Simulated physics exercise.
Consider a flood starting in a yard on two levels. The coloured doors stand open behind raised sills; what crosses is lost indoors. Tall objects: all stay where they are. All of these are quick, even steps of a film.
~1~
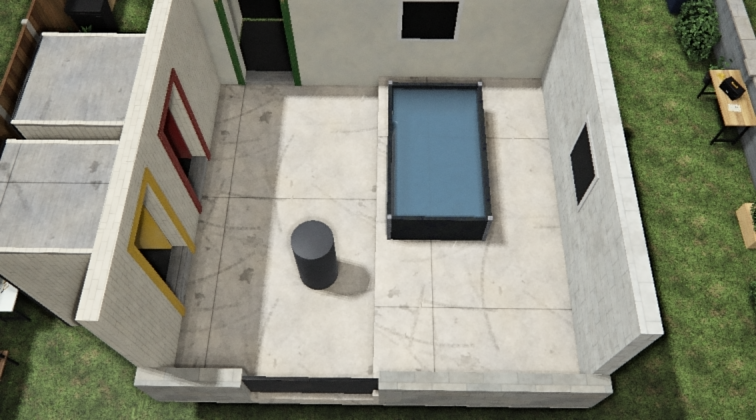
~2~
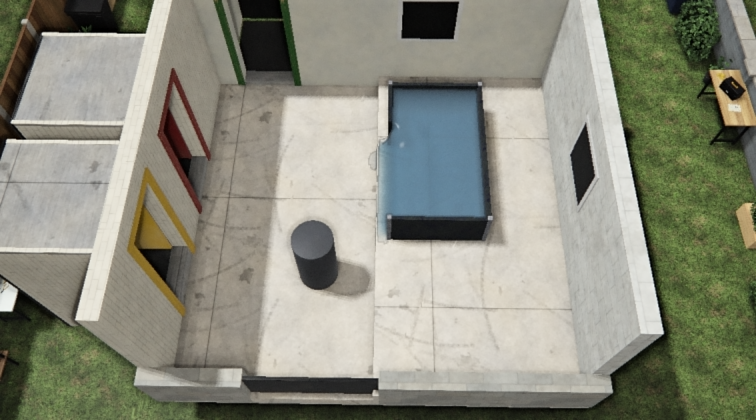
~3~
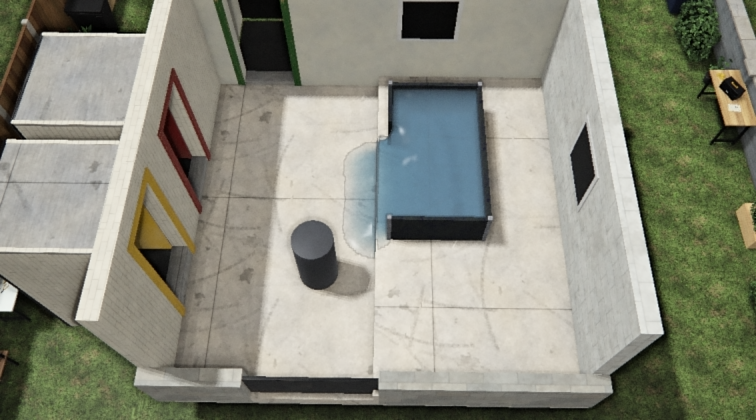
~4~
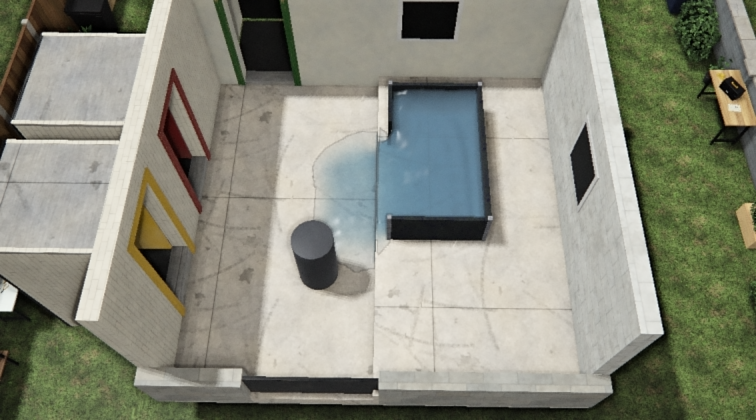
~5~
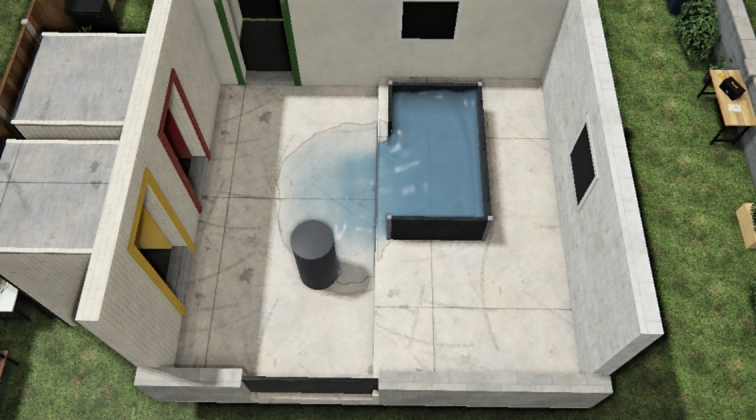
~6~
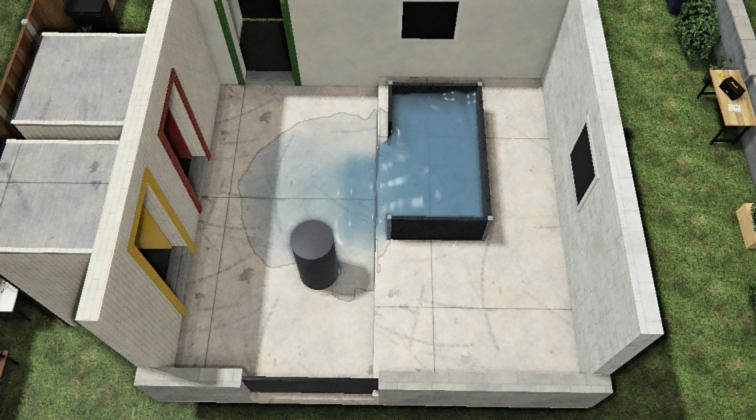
Water stirs in a dark-edged blue tank at the right of a pale, walled concrete yard, seen from high above by a still camera. A dark grey cylinder stands left of the tank, with yellow and red doorways along the left wall and a green one at the back. Pouring from the tank's left side, the water fans leftward across the floor in a thin, widening sheet and reaches around the cylinder.
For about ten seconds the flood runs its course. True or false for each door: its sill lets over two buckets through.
The yellow door false; the green door true; the red door true.
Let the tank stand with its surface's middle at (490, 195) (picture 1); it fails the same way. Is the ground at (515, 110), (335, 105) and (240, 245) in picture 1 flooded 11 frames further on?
Result: Spared; spared; inundated.
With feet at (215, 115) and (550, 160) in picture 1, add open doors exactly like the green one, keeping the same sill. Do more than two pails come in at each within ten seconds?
Taking them in the order asked, one ends up above, the other ends up below.
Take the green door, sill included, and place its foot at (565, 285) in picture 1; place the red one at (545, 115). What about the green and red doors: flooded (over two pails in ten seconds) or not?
Outcome - green: Comes in under it, red: Comes in under it.
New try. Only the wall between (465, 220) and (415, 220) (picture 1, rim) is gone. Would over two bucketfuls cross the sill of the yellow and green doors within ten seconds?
Then the yellow one comes in low, and the green one comes in low.
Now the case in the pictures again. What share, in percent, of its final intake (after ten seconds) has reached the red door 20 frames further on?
Something like 90 in a hundred.
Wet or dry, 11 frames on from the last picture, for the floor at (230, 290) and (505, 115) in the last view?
Taking them as listed, I'd call them soaked and not wet.
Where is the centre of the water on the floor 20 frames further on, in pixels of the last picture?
It is around (301, 213).
A moment on, water covers 35 % of the floor; the yellow door wet at the sill, nothing in, the green door wet at the sill, nothing in, the red door over two buckets in.
Next, water covers 45 % of the floor; the yellow door wet at the sill, nothing in, the green door wet at the sill, nothing in, the red door far over two buckets in.
Then, water covers 55 % of the floor; the yellow door wet at the sill, nothing in, the green door under two buckets in, the red door far over two buckets in.
Later, water covers 55 % of the floor; the yellow door wet at the sill, nothing in, the green door over two buckets in, the red door far over two buckets in.
In the end, water covers 60 % of the floor; the yellow door wet at the sill, nothing in, the green door over two buckets in, the red door far over two buckets in.
